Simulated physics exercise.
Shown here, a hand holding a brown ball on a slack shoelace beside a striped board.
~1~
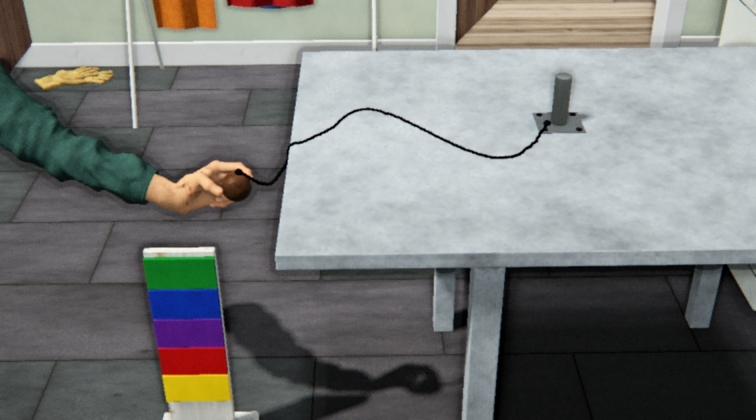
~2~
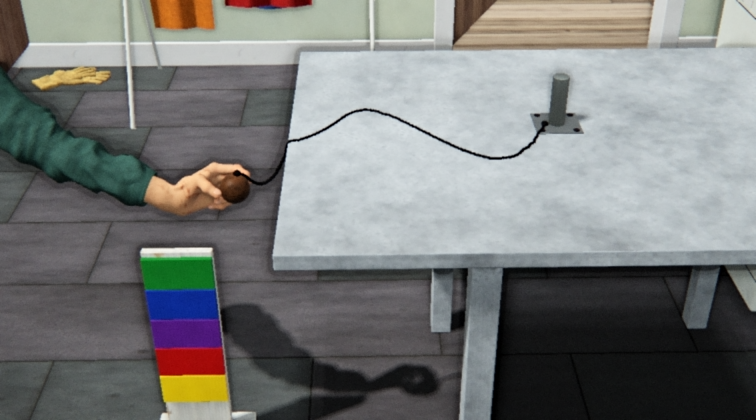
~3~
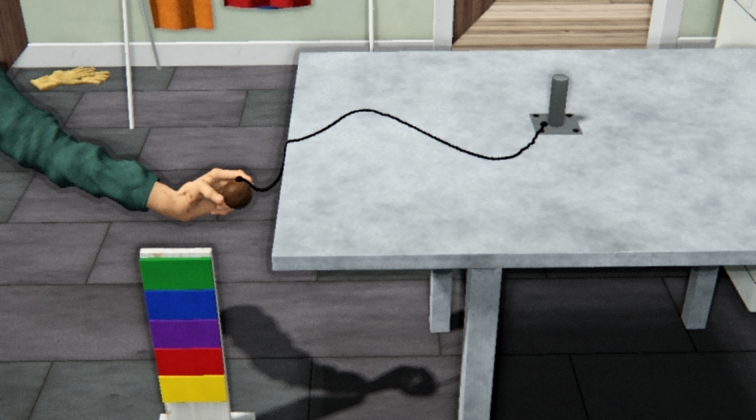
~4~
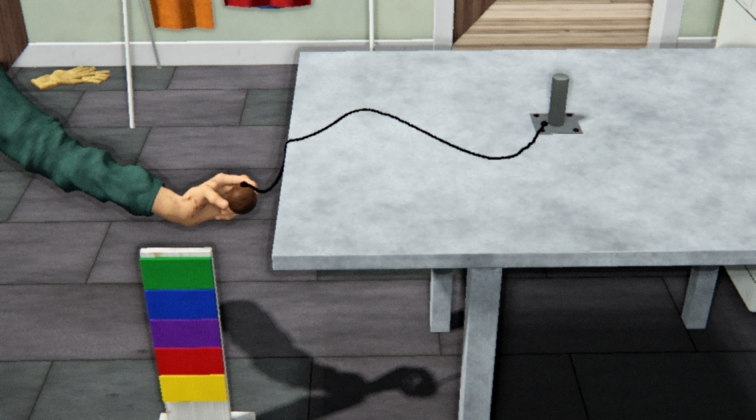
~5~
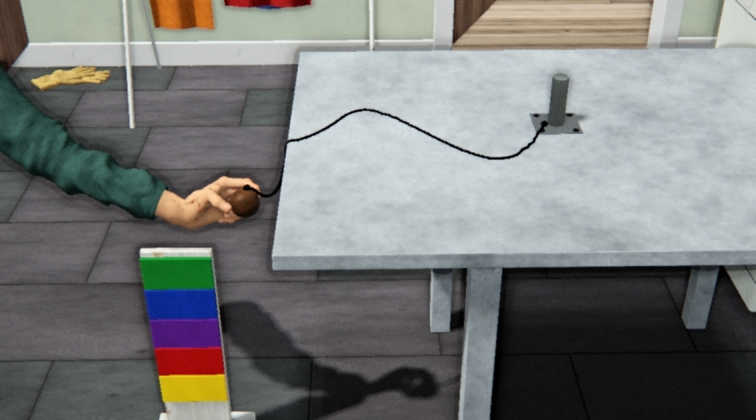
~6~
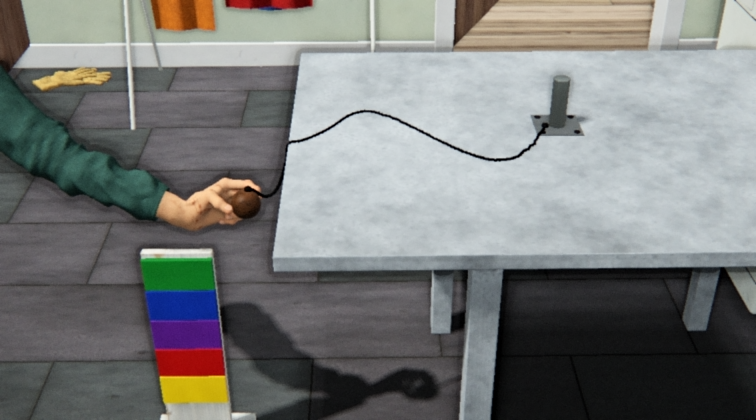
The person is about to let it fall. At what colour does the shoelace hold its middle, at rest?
Its middle rests at the purple band.
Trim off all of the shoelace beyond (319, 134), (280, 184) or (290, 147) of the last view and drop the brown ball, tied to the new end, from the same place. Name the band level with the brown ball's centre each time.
In that order: None, it hangs higher; blue; green.
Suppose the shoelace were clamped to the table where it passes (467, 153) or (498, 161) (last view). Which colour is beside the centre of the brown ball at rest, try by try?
One after the other, blue; blue.
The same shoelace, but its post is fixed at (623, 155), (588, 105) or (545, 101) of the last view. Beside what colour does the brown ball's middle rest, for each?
Try by try: Blue; blue; purple.
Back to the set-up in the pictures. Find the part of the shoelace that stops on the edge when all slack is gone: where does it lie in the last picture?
It lies at about (374, 112).
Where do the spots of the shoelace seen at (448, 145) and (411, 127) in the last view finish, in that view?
Near (394, 137) and (342, 142).
Soon after, ball near (257, 309); level with blue.
After that, ball near (317, 312); level with purple.
And then, ball near (288, 327); level with purple.
In the end, ball near (298, 325); level with purple. The purple one.
